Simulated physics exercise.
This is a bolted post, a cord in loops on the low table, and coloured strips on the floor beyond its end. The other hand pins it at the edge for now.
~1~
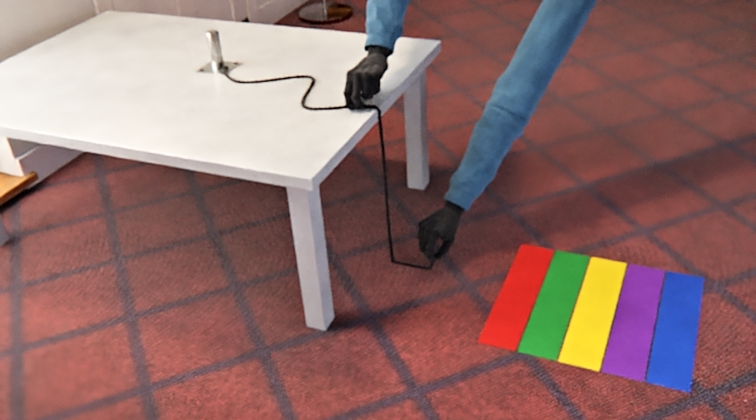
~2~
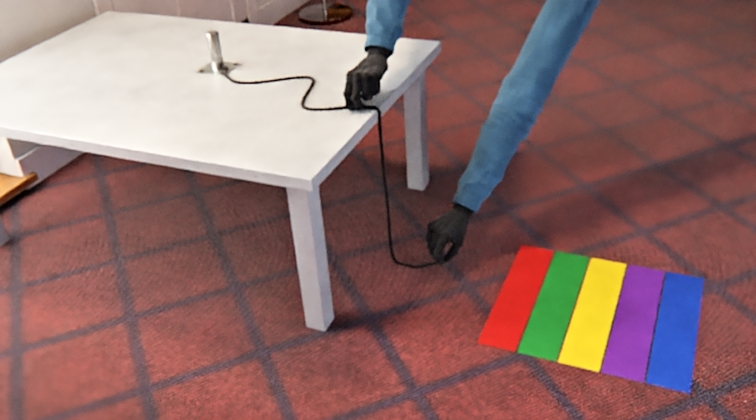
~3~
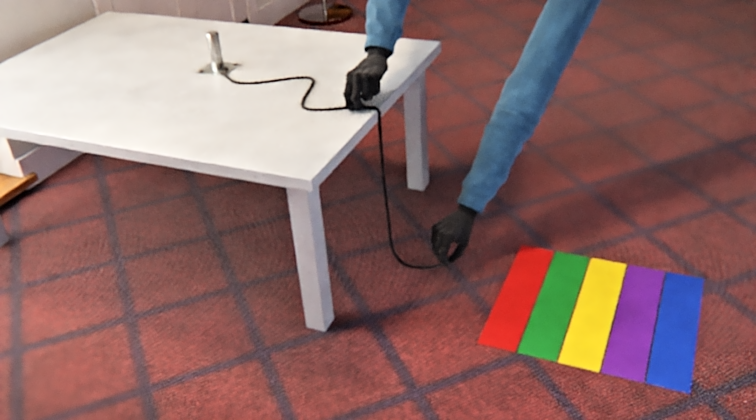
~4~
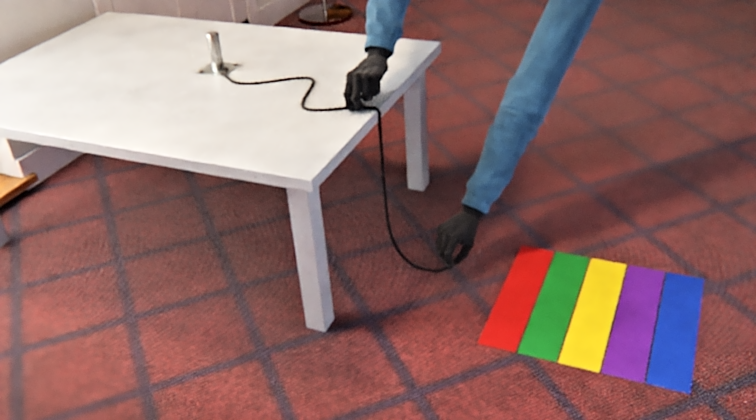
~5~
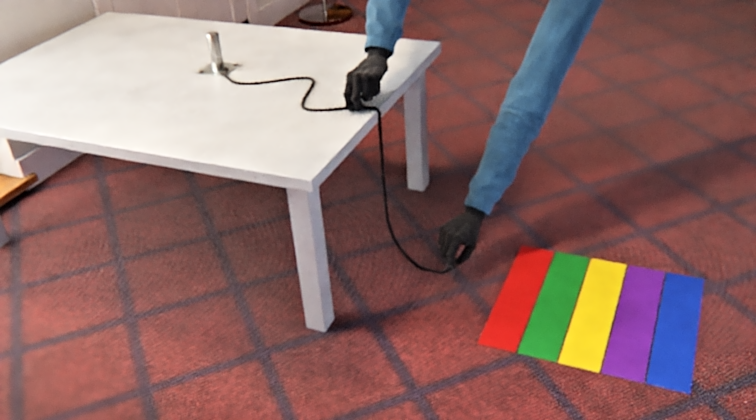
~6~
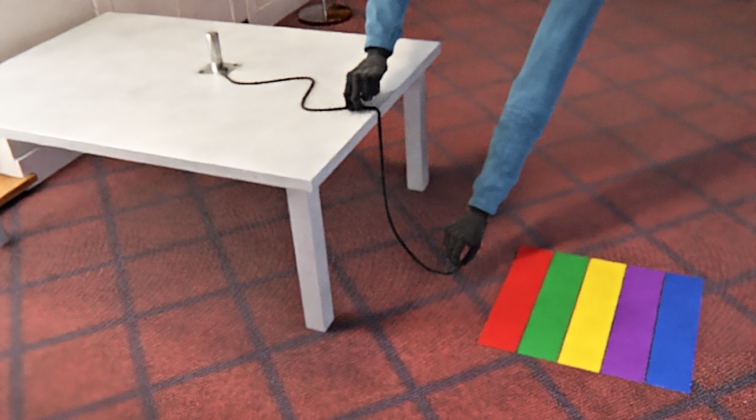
The clip shows one gloved hand pinning a black cord at the edge of a white table while another, near the floor, draws the cord's end slightly right, toward red, green, yellow, purple and blue strips.
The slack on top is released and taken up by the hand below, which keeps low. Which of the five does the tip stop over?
The purple one.
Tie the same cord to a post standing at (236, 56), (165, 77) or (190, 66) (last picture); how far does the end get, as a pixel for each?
Near (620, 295), (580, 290) and (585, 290).
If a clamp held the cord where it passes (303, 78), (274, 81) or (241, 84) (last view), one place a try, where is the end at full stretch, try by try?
Near (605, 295), (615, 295) and (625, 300).
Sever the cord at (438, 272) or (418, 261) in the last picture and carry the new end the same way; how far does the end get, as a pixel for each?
Try by try, around (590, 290) and (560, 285).
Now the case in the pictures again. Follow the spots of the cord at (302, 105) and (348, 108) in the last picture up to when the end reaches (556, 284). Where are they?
At (369, 103), then (395, 142).
Soon after, end near (556, 284); over green.
Then, end near (607, 294); over yellow.
At full stretch, end near (637, 300); over purple. It halts on the purple strip.
